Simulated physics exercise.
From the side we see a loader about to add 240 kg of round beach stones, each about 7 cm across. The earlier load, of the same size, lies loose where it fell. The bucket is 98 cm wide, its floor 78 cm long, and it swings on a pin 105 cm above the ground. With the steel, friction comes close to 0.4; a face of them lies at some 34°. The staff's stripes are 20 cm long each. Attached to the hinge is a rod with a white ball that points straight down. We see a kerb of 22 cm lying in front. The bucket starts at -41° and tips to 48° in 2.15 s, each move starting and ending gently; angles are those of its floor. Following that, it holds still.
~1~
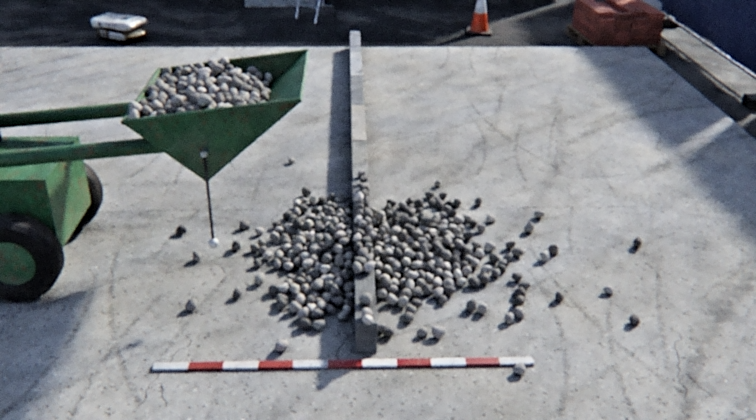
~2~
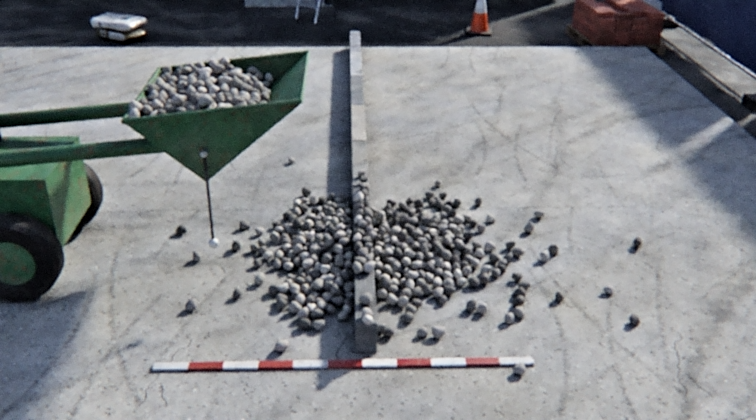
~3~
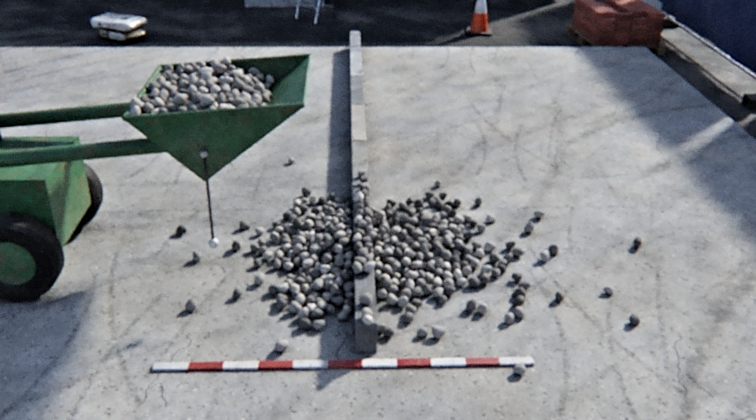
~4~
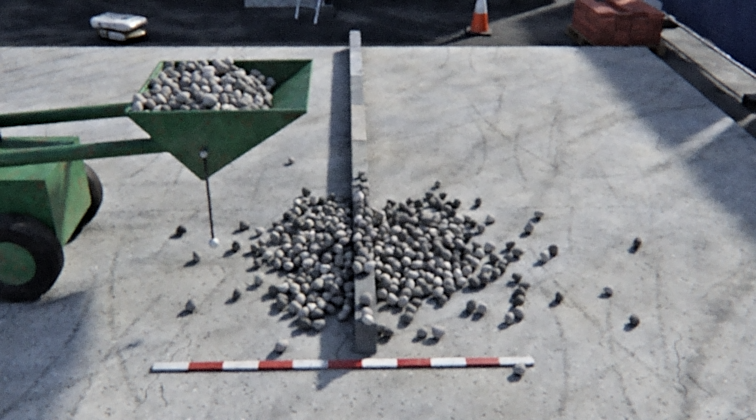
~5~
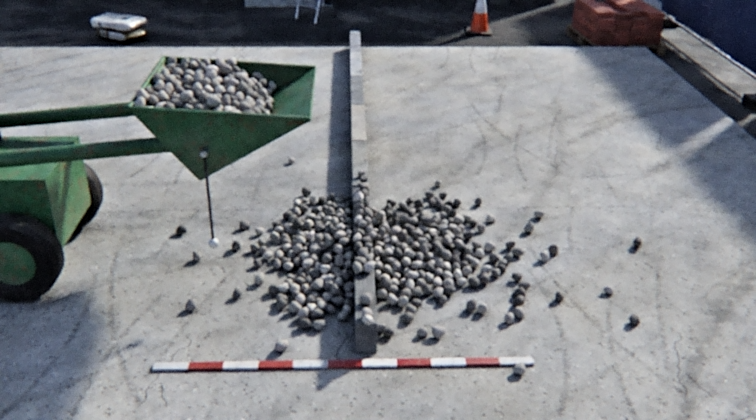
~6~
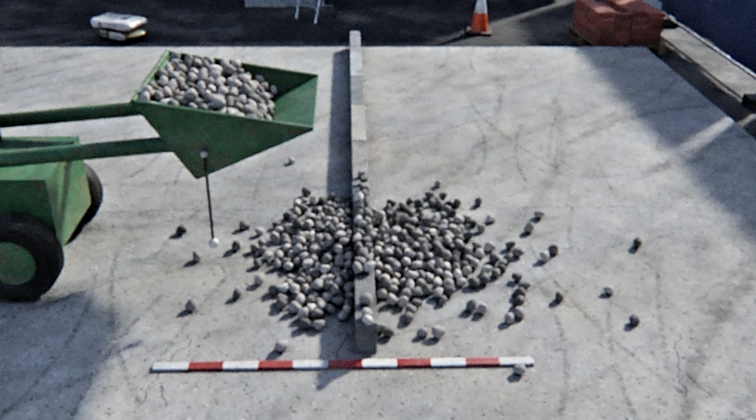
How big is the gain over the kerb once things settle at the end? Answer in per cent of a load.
The gain is about 4 per cent of a load.
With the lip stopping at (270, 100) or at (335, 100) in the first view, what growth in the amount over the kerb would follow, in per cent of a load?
About 0 per cent from the first spot and 30 per cent from the second.
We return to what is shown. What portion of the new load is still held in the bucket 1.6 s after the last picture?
Roughly 0 per cent remains inside.
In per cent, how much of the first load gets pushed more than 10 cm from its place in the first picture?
10 %.
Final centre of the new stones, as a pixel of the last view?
Roughly at pixel (309, 243).
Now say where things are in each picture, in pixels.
In the first picture, lip at (301, 100), floor tilted -41°, highest stones at (206, 73). The earlier load is highest near (365, 235), 27 cm above ground level, 55 % on this side of the kerb, 45 % over the kerb.
In the second picture, lip at (302, 101), floor tilted -40°, highest stones at (207, 73).
In the third picture, the bucket is at -38°, its lip at (304, 105); the top of the load is at (208, 73).
In the fourth picture, lip at (307, 111), floor tilted -34°, highest stones at (196, 73).
In the fifth picture, lip at (310, 119), floor tilted -30°, highest stones at (186, 71).
In the sixth picture, lip at (313, 129), floor tilted -24°, highest stones at (174, 68).
Then, 1.0 s after the last picture the floor is at 34°; in per cent of one load, 80 in the bucket, 75 on this side of the kerb, 45 over the kerb; the foremost stones are at (574, 259).
Then, 1.6 s after the last picture the floor is at 48°; in per cent of one load, 0 in the bucket, 151 on this side of the kerb, 49 over the kerb; the foremost stones are at (574, 259).
Then, 2.0 s after the last picture the floor is at 48°; in per cent of one load, 0 in the bucket, 151 on this side of the kerb, 49 over the kerb; the foremost stones are at (574, 259).
Then, 4.5 s after the last picture the floor is at 48°; in per cent of one load, 0 in the bucket, 151 on this side of the kerb, 49 over the kerb; the foremost stones are at (574, 259). Net gain over the kerb, 4.
